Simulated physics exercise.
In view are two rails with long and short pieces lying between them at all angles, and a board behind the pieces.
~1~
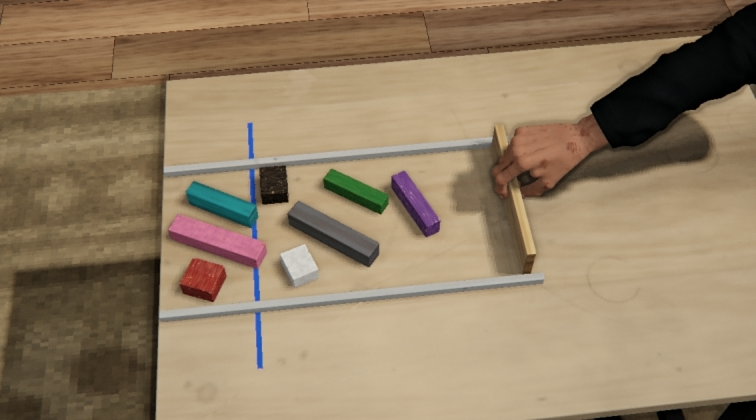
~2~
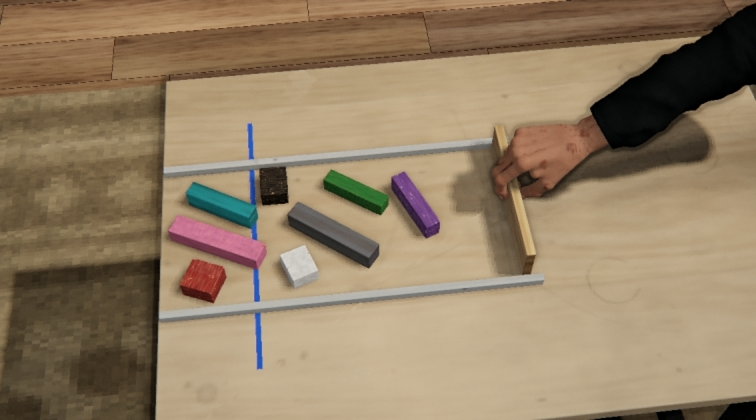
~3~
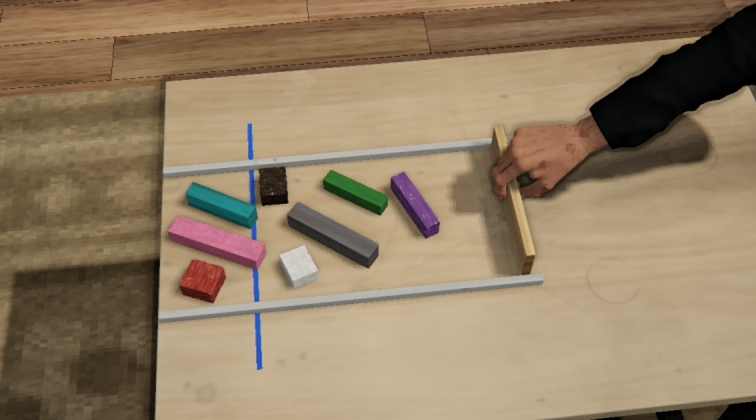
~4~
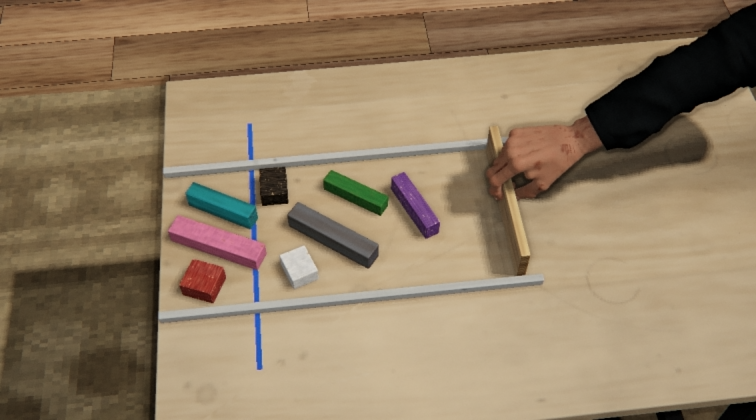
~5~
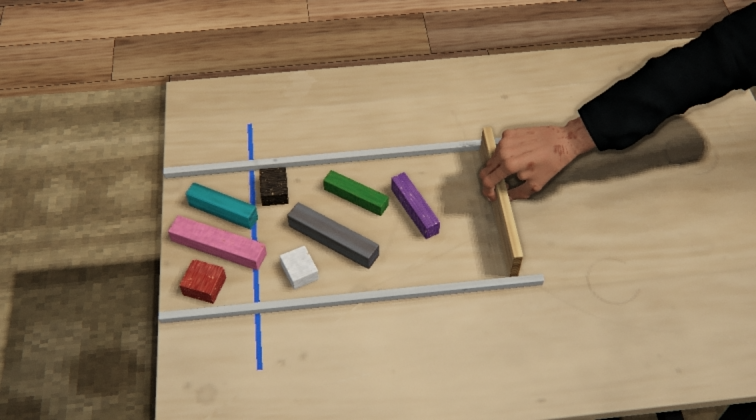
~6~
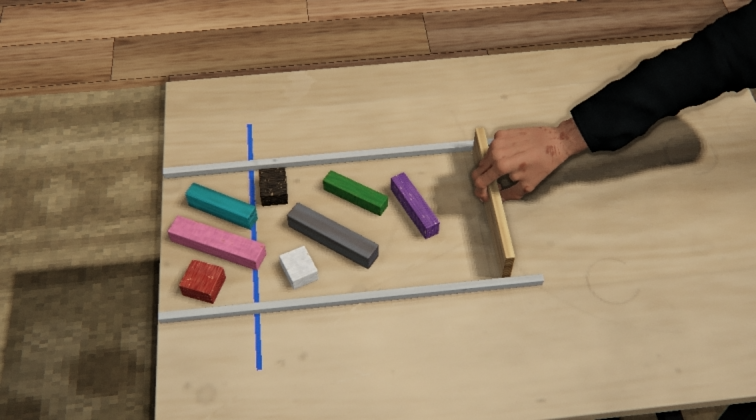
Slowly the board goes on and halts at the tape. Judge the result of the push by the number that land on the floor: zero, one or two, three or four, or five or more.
The number that land on the floor is zero.
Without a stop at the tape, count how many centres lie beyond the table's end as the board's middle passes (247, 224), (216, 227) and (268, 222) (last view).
In order: 0, 3, 0.
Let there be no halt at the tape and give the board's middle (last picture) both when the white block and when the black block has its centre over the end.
White block: (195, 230); black block: (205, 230).
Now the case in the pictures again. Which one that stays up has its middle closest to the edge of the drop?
The pink bar is the one you want.
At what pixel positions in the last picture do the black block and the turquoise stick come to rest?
(207, 191) and (179, 215), approximately.
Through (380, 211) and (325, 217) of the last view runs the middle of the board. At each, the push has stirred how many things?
That makes 2 at the first spot and 4 at the second.
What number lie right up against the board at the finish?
The count in contact is 2.
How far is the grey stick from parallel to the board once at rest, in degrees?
It sits some 30° out of line.
Soon after, none off yet; red block at rest near (203, 281); pink bar at rest near (217, 243); turquoise stick at rest near (222, 206).
Then, none off yet; red block at rest near (203, 281); pink bar moving near (207, 246); turquoise stick moved a little near (207, 214).
At rest, the number that fall off is zero.
